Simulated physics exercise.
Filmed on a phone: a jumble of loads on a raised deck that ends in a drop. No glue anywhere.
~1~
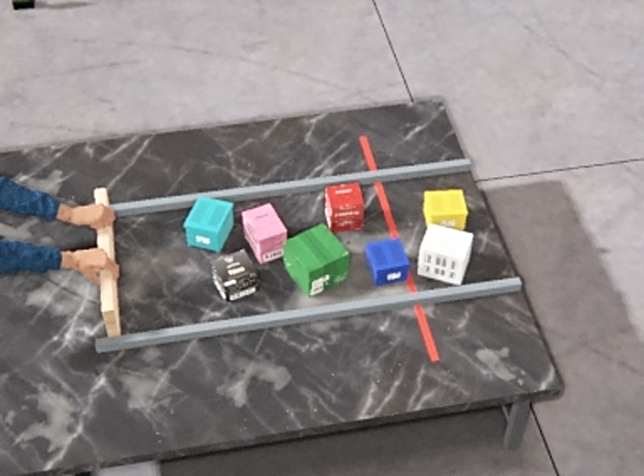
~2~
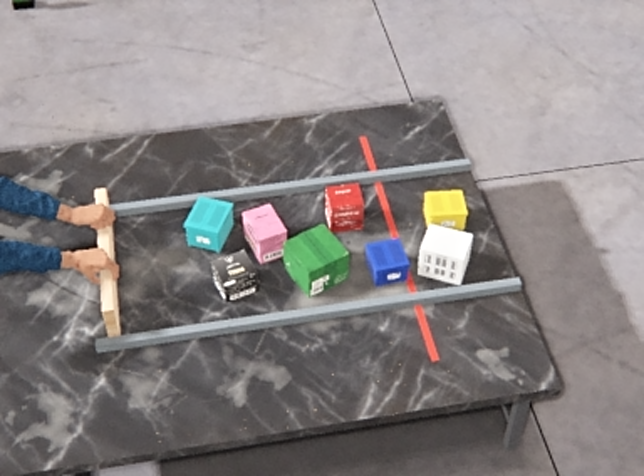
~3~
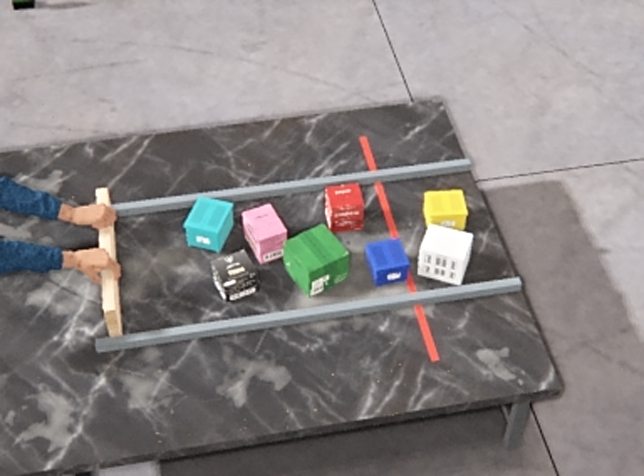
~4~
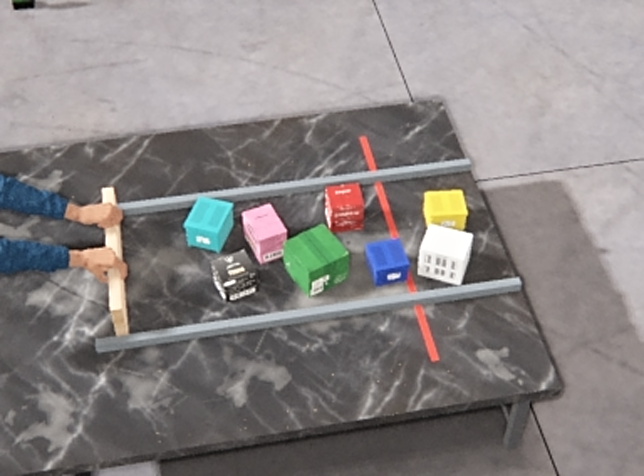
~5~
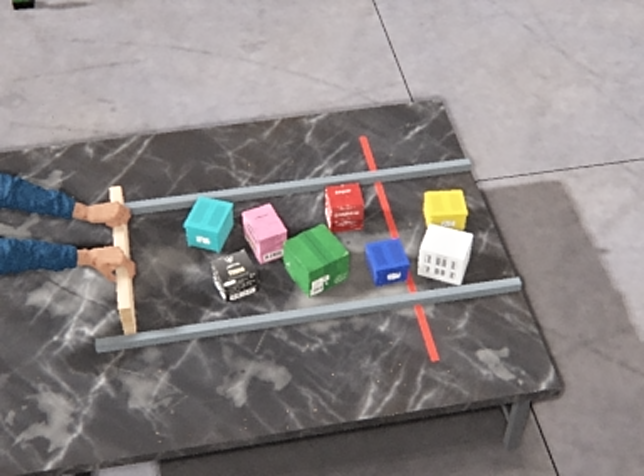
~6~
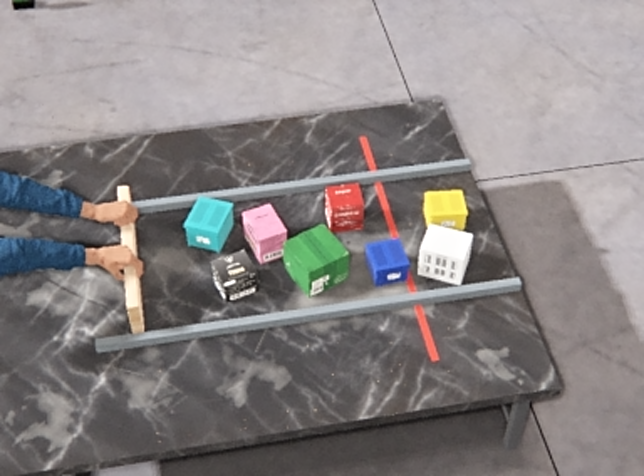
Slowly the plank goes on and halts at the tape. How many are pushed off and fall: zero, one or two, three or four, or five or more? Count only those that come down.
As it turns out, the number that fall off is one or two.
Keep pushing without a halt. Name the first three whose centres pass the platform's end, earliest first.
They are the white crate, then the blue tote, then the yellow tote.
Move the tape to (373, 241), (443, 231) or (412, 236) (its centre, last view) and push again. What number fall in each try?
It would be 1, 5 and 2.
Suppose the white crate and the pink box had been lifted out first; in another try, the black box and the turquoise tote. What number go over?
0 in the first case, 1 in the second.
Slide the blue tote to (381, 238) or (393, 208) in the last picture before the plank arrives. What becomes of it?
The blue tote stays on; remains up.
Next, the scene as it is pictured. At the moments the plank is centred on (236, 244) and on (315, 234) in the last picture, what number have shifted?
At the one place 3, at the other 7.
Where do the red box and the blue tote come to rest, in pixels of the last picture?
First (440, 192), then (505, 248).
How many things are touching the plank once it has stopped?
That makes 3.
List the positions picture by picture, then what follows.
Yellow tote (445, 212); white crate (445, 254); blue tote (387, 263); plank (108, 262); tape (396, 238), in the first frame.
White crate (445, 255); pink box (265, 234), in the second frame.
Blue tote (387, 263); black box (235, 276), in the third frame.
Yellow tote (445, 212); plank (115, 261), in the fourth frame.
White crate (445, 255); red box (344, 208), in the fifth frame.
Yellow tote (445, 212); white crate (445, 255); blue tote (387, 263); plank (131, 259); tape (396, 238), in the sixth frame.
Soon after, none off yet; yellow tote at rest near (445, 212); white crate at rest near (445, 255); blue tote at rest near (387, 263).
At rest, the number that fall off is one or two; fallen, white crate.
